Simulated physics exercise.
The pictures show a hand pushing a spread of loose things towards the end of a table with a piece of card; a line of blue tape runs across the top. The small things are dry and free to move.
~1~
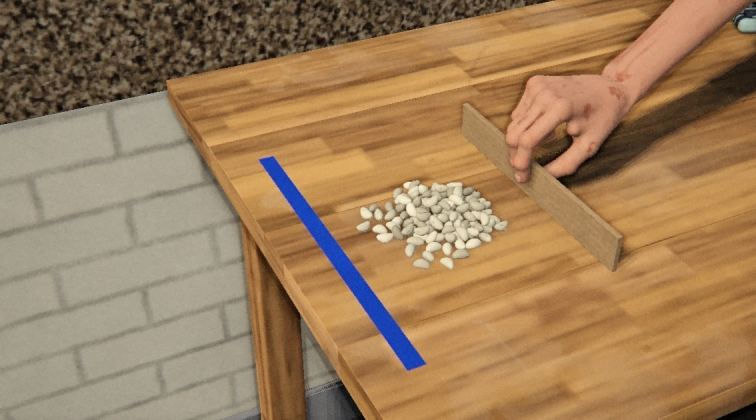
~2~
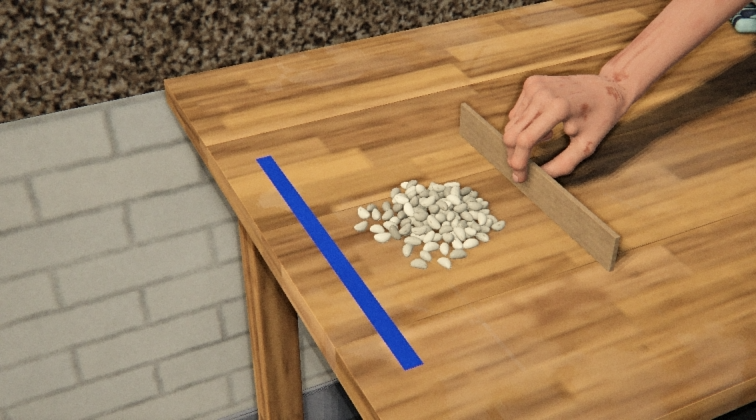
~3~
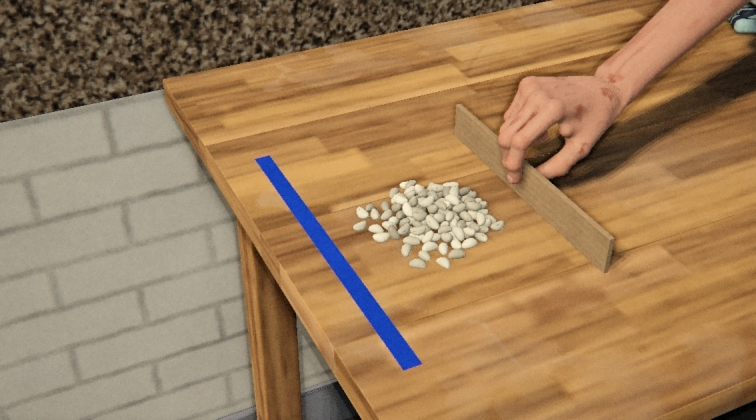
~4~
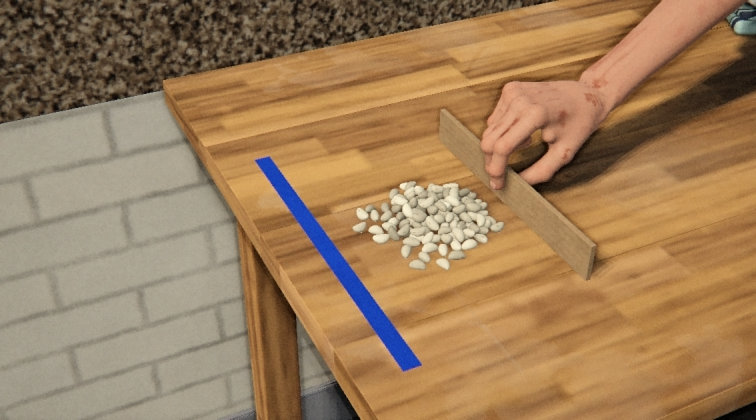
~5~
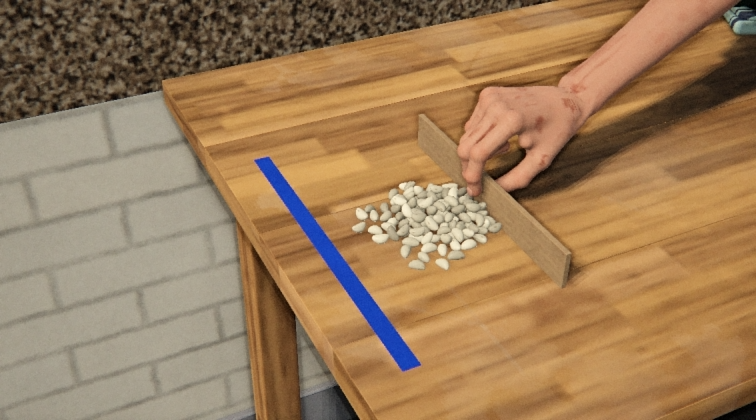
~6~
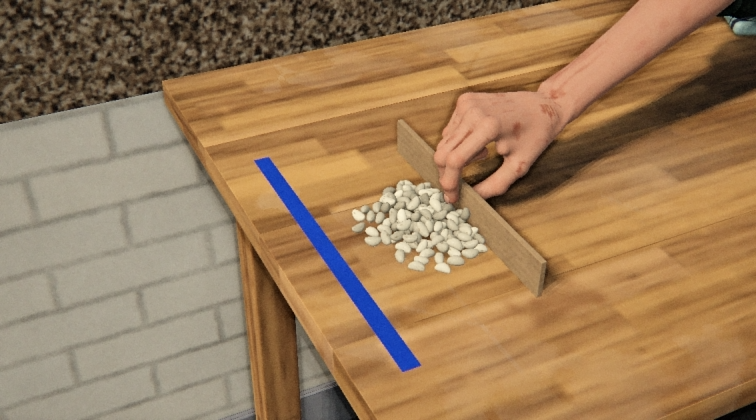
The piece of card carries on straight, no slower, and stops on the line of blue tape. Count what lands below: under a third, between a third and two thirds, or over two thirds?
The floor gets between a third and two thirds.
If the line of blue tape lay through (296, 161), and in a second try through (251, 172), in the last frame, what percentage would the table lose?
First some 10, then 80 per cent.
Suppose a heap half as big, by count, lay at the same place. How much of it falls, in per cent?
Close to 40 per cent.
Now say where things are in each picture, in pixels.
The first frame shows piece of card at (604, 242), at rest; blue tape at (272, 167), about two fingers from the edge; edge at (286, 267); the heap at (437, 213), white beans.
The second frame shows piece of card at (602, 241), at rest.
The third frame shows piece of card at (596, 243); the heap at (434, 212).
The fourth frame shows piece of card at (578, 250).
The fifth frame shows piece of card at (554, 258); the heap at (432, 214).
The sixth frame shows piece of card at (530, 266); blue tape at (268, 168); edge at (281, 268); the heap at (424, 226), most pushed along.
Soon, piece of card still moving, near (389, 203); heap all on the table, its front near (319, 268).
A while on, piece of card stopped at the blue tape; heap about a third over the edge.
Towards the end, piece of card stopped at the blue tape; heap about half over the edge.
Finally, piece of card stopped at the blue tape; heap about half over the edge.
